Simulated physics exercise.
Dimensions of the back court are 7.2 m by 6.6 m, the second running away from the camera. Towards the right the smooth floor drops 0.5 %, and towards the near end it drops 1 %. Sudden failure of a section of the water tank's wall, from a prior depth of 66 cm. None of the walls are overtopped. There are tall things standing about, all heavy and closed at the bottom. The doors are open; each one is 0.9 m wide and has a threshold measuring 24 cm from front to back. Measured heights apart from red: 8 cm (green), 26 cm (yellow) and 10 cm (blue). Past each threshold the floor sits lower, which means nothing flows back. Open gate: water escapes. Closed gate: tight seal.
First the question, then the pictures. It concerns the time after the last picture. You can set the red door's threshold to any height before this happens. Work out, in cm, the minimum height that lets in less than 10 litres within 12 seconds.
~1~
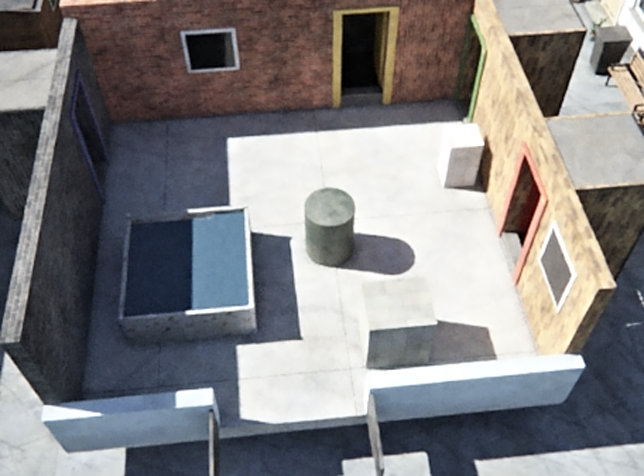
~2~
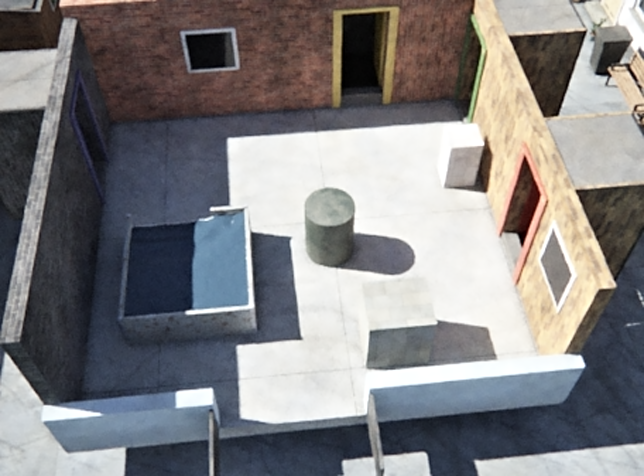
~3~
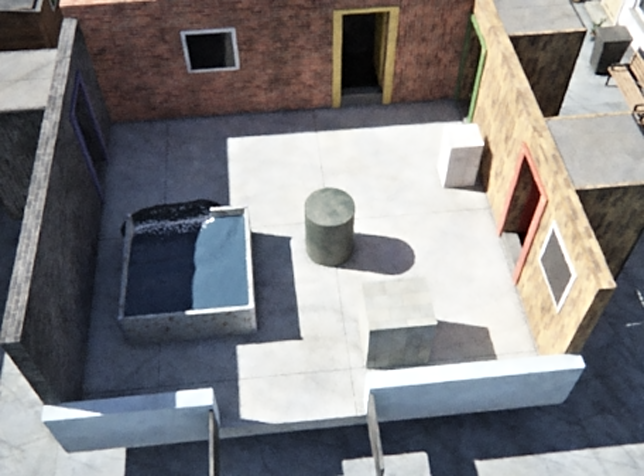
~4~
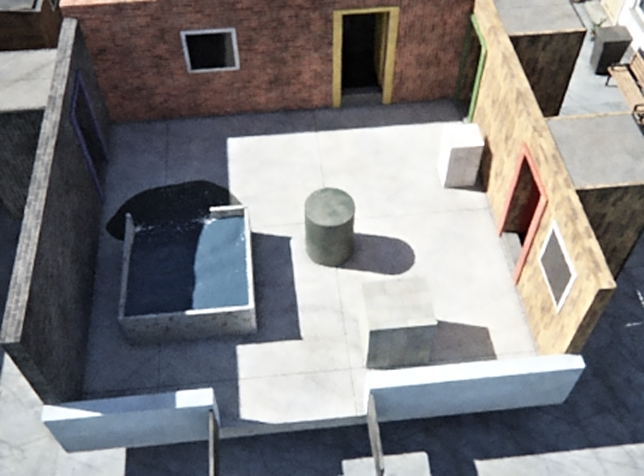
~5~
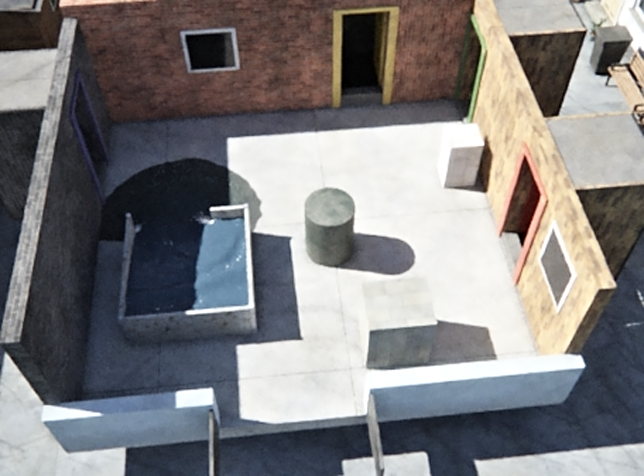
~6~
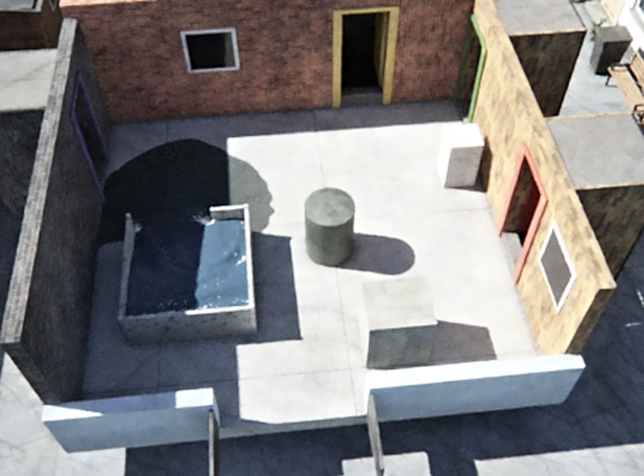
I would say 7.5 cm.
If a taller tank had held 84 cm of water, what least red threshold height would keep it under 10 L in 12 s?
About 9.0 centimetres.
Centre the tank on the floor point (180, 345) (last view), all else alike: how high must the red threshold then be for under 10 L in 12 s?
About 7.5 cm.
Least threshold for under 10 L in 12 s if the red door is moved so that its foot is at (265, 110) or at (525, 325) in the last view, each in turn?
You'd want about 13.5 cm there first, then about 7.5 cm.
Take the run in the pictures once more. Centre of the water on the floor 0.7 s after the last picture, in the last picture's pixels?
Near (183, 242).
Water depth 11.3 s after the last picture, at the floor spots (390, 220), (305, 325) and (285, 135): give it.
In order: Around 6, 5 and 3 cm.
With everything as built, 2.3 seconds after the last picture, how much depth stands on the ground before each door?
Green door 0 cm, yellow door 6 cm, blue door 19 cm, red door 0 cm.
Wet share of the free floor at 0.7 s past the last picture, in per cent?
Close to 25 per cent is wet.
Then, 0.7 s after the last picture water covers 25 % of the floor, deepest (33 cm) near (112, 126); it has not reached the red door.
Then, 2.3 s after the last picture water covers 30 % of the floor, deepest (29 cm) near (116, 170); it has not reached the red door.
Then, 11.3 s after the last picture water covers 95 % of the floor, deepest (14 cm) near (504, 385); 6 cm at the red door, 0 litres in over its 15 cm threshold.
At the red door as built, the water peaked near 11 cm, 6.7 s after the last picture.
Run again over the same 12 s with other heights there, 23 litres in over 6 cm, 4 litres over 8.5 cm. The limit of 10 litres is kept from about 7.5 cm up.
